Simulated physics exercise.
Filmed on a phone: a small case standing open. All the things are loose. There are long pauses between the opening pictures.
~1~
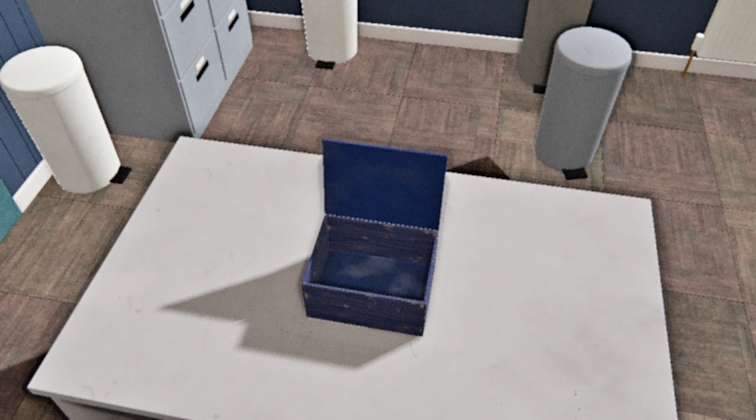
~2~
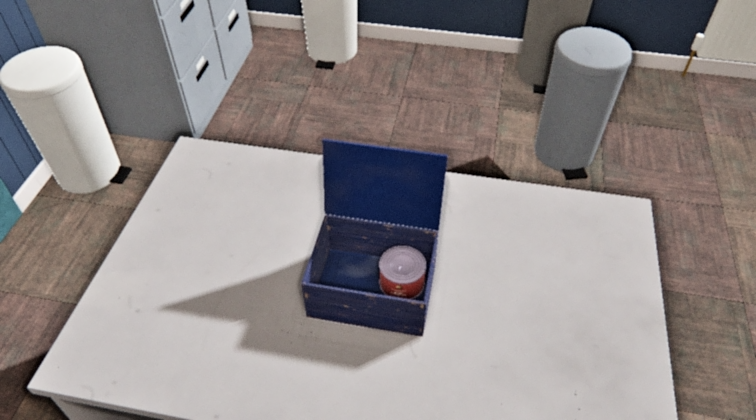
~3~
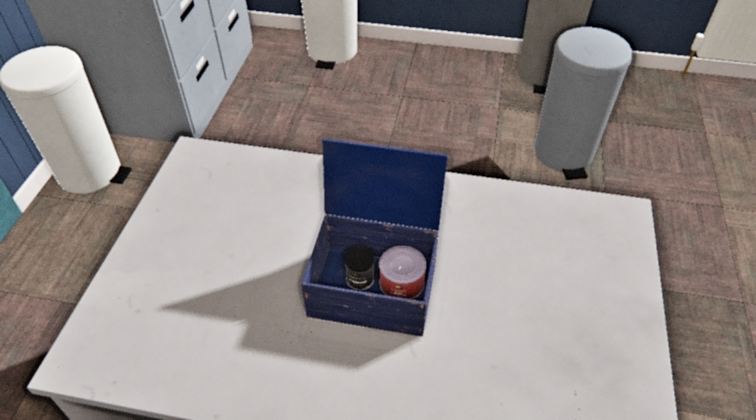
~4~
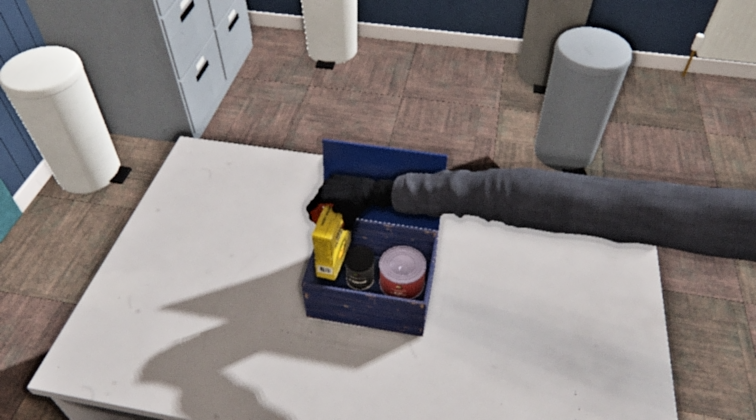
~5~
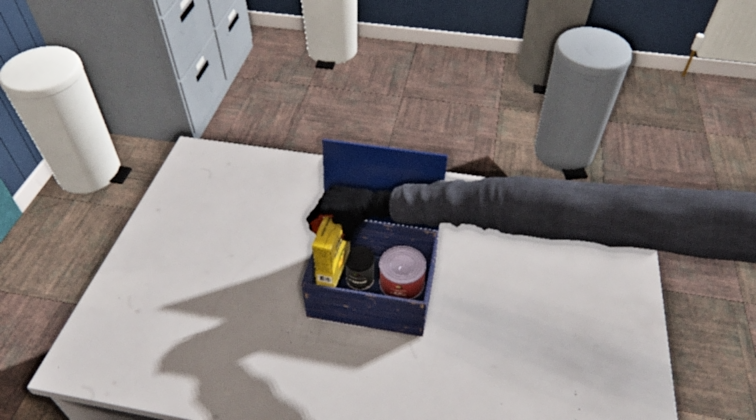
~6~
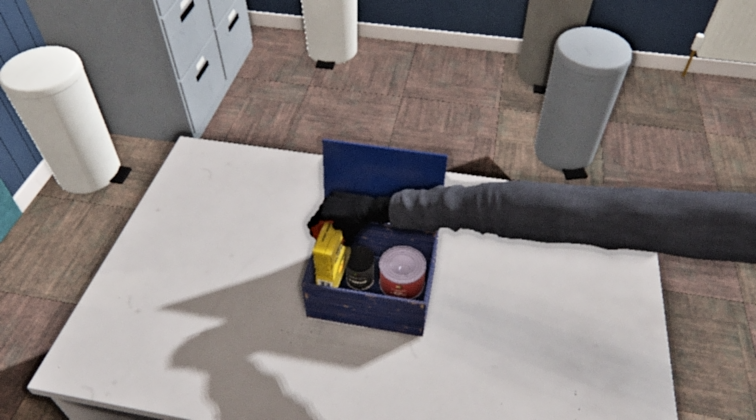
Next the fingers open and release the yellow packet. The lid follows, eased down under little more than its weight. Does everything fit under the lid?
As it turns out, it stays ajar.
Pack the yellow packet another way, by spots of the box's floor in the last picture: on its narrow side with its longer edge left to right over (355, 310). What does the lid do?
Then it closes.
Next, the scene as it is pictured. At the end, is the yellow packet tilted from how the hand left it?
The yellow packet tips.
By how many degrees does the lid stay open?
About 35°.
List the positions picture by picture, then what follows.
The last thing is not in view yet, in the first picture.
The last thing is not in view yet; red tub (402, 273), in the second picture.
The last thing is not in view yet; red tub (402, 273), in the third picture.
On its way; yellow packet (333, 238); red tub (402, 273), in the fourth picture.
On its way; yellow packet (332, 247); red tub (402, 273), in the fifth picture.
Put in, still held; yellow packet (333, 252); red tub (402, 273), in the sixth picture.
Then, 0.60 s after the last picture, yellow packet tipped 39° from how it was near (322, 259).
Then, 1.30 s after the last picture, lid 78° above the rim; yellow packet tipped 39° from how it was near (323, 260).
Then, 1.60 s after the last picture, lid 59° above the rim; yellow packet tipped 39° from how it was near (323, 260).
Then, 1.80 s after the last picture, lid 43° above the rim; yellow packet tipped 39° from how it was near (323, 260).
At rest, lid 37° above the rim; tipped over in the box, yellow packet; the other 2 in place. Seen from the same camera at the end, yellow packet near (324, 259).
